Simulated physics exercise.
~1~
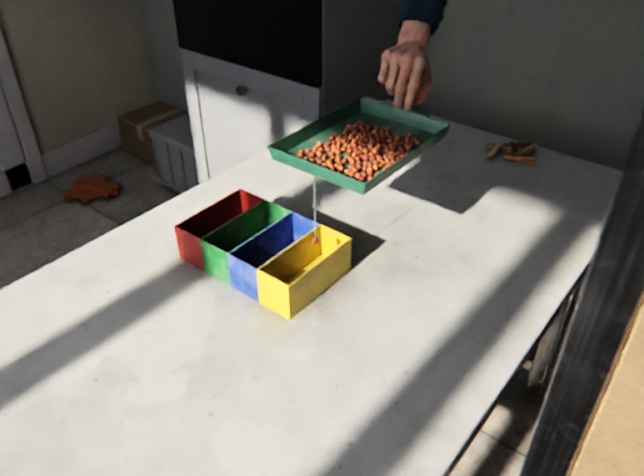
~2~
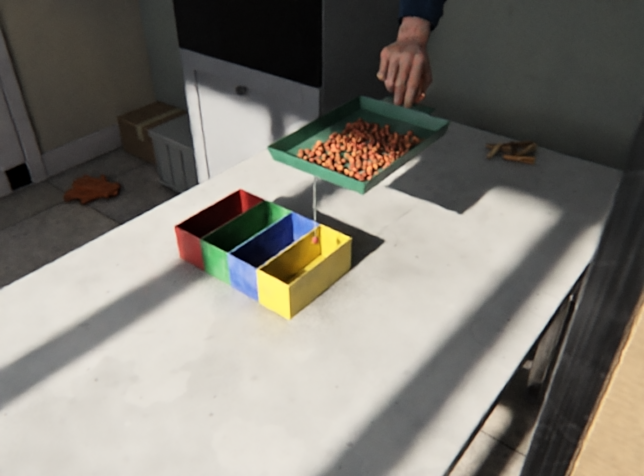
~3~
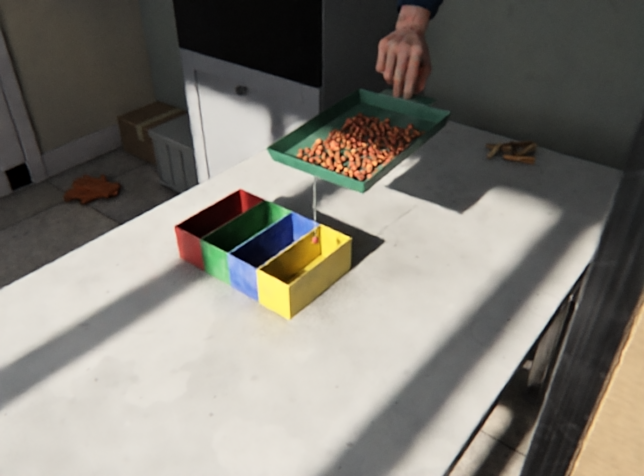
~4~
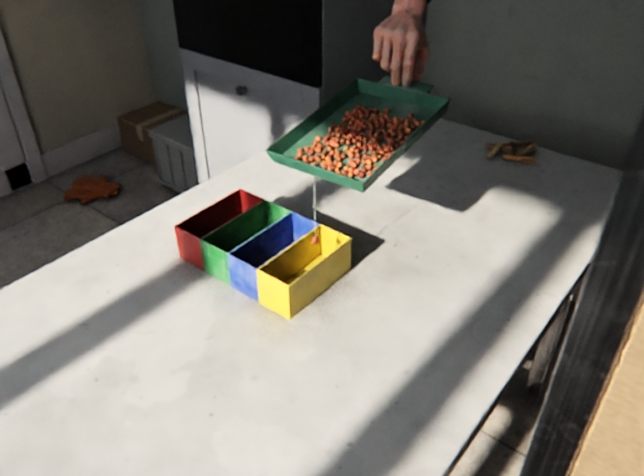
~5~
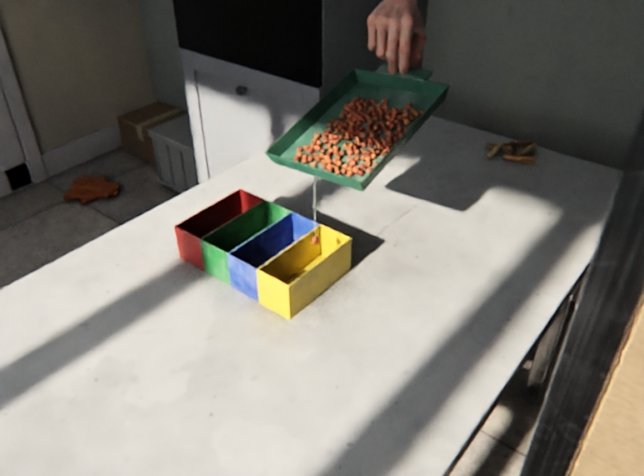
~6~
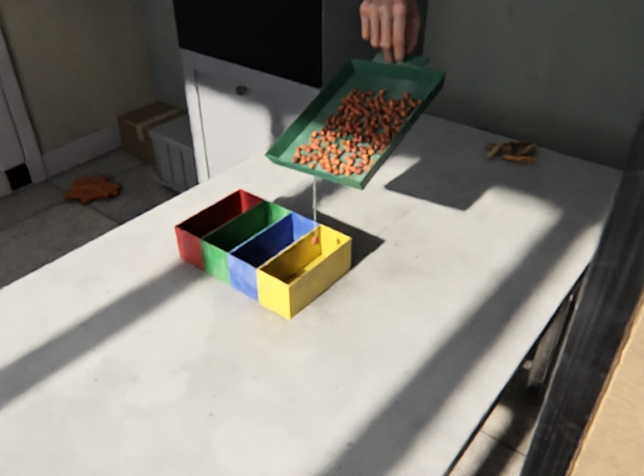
Green tray of clay pellets tilting toward its lower left corner beside four coloured cells, a hand raising its far end.
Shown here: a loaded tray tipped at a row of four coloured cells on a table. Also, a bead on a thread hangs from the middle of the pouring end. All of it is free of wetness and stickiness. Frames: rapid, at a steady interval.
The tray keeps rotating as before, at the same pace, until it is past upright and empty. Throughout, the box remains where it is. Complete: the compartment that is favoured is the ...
... Blue one.
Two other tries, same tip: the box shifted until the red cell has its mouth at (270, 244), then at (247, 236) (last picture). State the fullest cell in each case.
The red cell, then green.
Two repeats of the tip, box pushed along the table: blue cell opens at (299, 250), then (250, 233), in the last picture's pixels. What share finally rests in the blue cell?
Close to 30 in a hundred first, close to 20 in a hundred second.
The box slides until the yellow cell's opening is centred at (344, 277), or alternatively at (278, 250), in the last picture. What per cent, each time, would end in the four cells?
First placement near 100 percent, second near 70 percent.
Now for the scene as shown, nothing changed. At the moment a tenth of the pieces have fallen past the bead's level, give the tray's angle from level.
My estimate is some 115 degrees.
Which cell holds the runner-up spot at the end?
The yellow cell.
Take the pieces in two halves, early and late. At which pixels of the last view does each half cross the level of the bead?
First around (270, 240), afterwards around (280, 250).
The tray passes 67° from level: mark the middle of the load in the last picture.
Centre estimate: (312, 145).
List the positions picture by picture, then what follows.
In the first picture, corners of the pouring end (273, 146) and (364, 181), level; middle of the load (360, 148), clay pellets; bead on its thread (315, 240); red cell (189, 245); green cell (216, 260); blue cell (244, 275); yellow cell (274, 291).
In the second picture, corners of the pouring end (272, 146) and (364, 180), level; middle of the load (360, 147).
In the third picture, corners of the pouring end (272, 147) and (363, 180), tipped barely, lowest at the left corner; middle of the load (360, 143).
In the fourth picture, corners of the pouring end (271, 149) and (362, 179), tipped a little, lowest at the left corner; middle of the load (364, 141).
In the fifth picture, corners of the pouring end (270, 151) and (360, 179), tipped clearly, lowest at the left corner; middle of the load (363, 135).
In the sixth picture, corners of the pouring end (269, 153) and (358, 179), tipped clearly, lowest at the left corner; middle of the load (356, 128); red cell (189, 245); green cell (216, 260); blue cell (244, 275); yellow cell (274, 291).
Just after the last frame, tray tipped steeply; almost all on the tray; just a few falling or outside the box.
A moment on, tray tipped past a quarter turn; almost all on the tray; just a few in the blue cell; just a few in the yellow cell; just a few falling or outside the box.
Further on, tray tipped past a quarter turn; roughly half in the blue cell; roughly a third in the yellow cell; just a few in the green cell; just a few in the red cell; about a tenth falling or outside the box.
When it is over, tray tipped past a quarter turn; roughly half in the blue cell; roughly a third in the yellow cell; just a few in the green cell; just a few in the red cell; about a tenth outside the box.
